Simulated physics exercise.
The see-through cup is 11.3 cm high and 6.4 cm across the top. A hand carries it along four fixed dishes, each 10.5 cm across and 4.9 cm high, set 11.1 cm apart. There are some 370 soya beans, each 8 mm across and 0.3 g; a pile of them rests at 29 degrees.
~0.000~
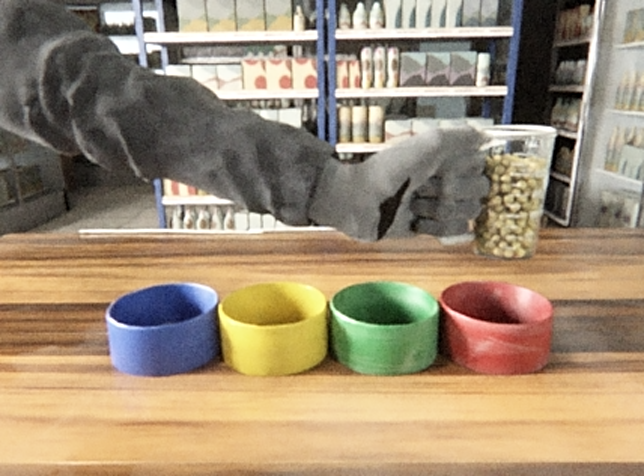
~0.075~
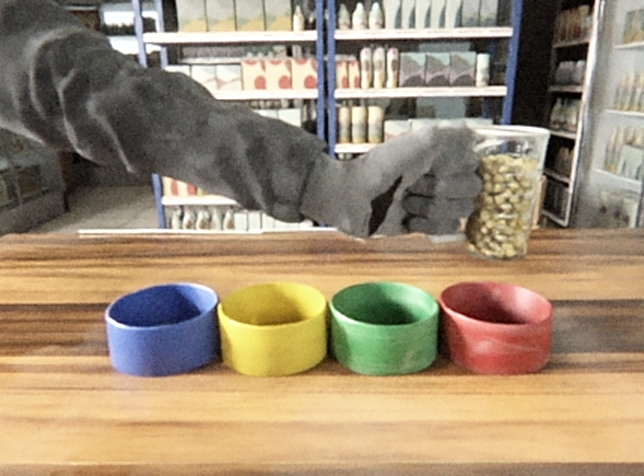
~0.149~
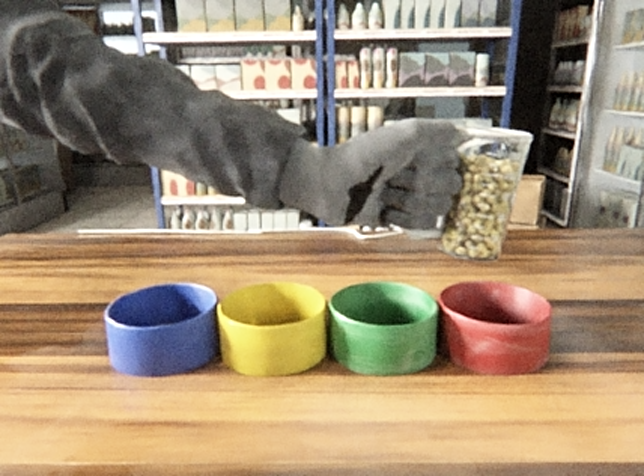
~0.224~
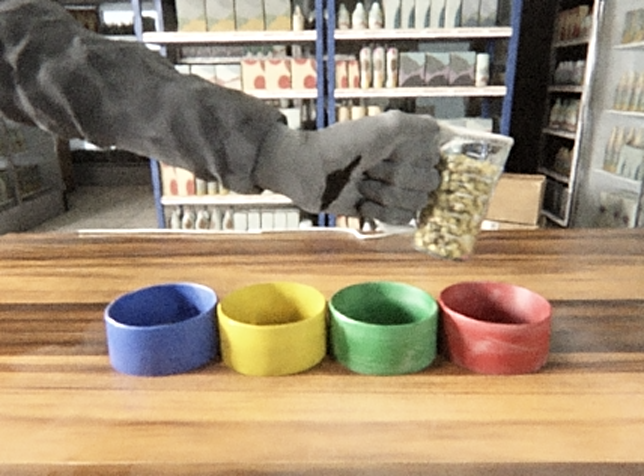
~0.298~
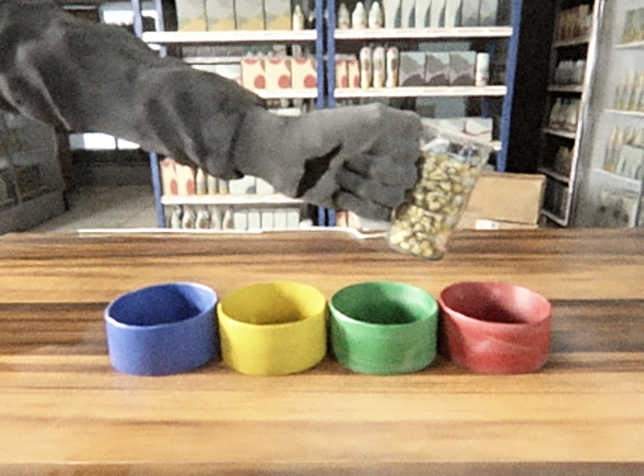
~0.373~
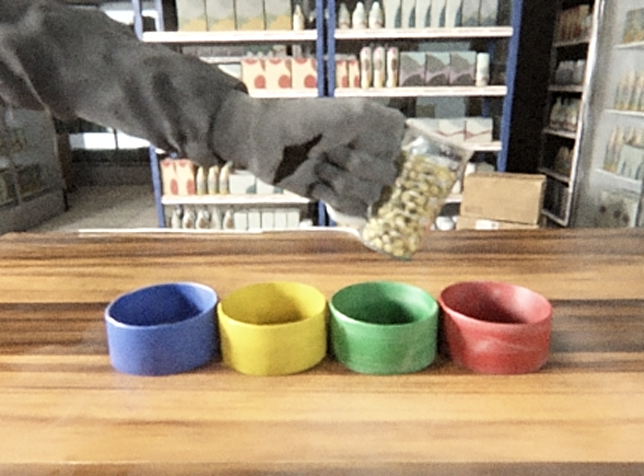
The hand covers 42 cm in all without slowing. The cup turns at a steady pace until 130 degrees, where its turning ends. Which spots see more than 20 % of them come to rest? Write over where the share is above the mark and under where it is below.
Red: Under; blue: Over; green: Under; yellow: Under; counter: Under.
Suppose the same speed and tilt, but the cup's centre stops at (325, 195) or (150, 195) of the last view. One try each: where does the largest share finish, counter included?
First try: Green; second try: Yellow.
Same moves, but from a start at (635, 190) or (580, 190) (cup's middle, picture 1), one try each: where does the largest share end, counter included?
Try 1 - yellow; try 2 - blue.
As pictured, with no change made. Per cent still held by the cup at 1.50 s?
About 90 %.
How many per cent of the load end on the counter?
Estimate: Around 0 %.
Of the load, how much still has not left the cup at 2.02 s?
Roughly 0 in a hundred.
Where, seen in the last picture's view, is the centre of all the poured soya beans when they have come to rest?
Approximately (168, 327) in the last view.
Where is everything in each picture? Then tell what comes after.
In the first picture, cup at (508, 192), tilt 0 degrees, lip at (551, 130), moved 0.0 cm; middle of the pieces at (506, 204); red dish at (495, 301); green dish at (384, 302); yellow dish at (274, 303); blue dish at (164, 304).
In the second picture, cup at (501, 193), tilt 2 degrees, lip at (544, 132), moved 0.7 cm; middle of the pieces at (498, 205).
In the third picture, cup at (480, 193), tilt 7 degrees, lip at (527, 135), moved 2.5 cm; middle of the pieces at (476, 205).
In the fourth picture, cup at (457, 193), tilt 12 degrees, lip at (509, 140), moved 4.7 cm; middle of the pieces at (453, 205).
In the fifth picture, cup at (434, 193), tilt 18 degrees, lip at (490, 145), moved 6.8 cm; middle of the pieces at (429, 204).
In the sixth picture, cup at (412, 193), tilt 23 degrees, lip at (470, 150), moved 9.0 cm; middle of the pieces at (405, 204); red dish at (494, 301); green dish at (383, 302); yellow dish at (273, 303); blue dish at (164, 303). The cup turns about 75 degrees a second and travels 29 cm a second.
After 1.05 s, tilt 73 degrees; cup holds 100 %.
After 1.50 s, tilt 107 degrees; cup holds 90 %, blue 5 %.
Then, at 2.02 s, tilt 130 degrees; cup holds 0 %, blue 100 %.
By 2.5 s all is still; red 0 %, blue 100 %, green 0 %, yellow 0 %, counter 0 %.
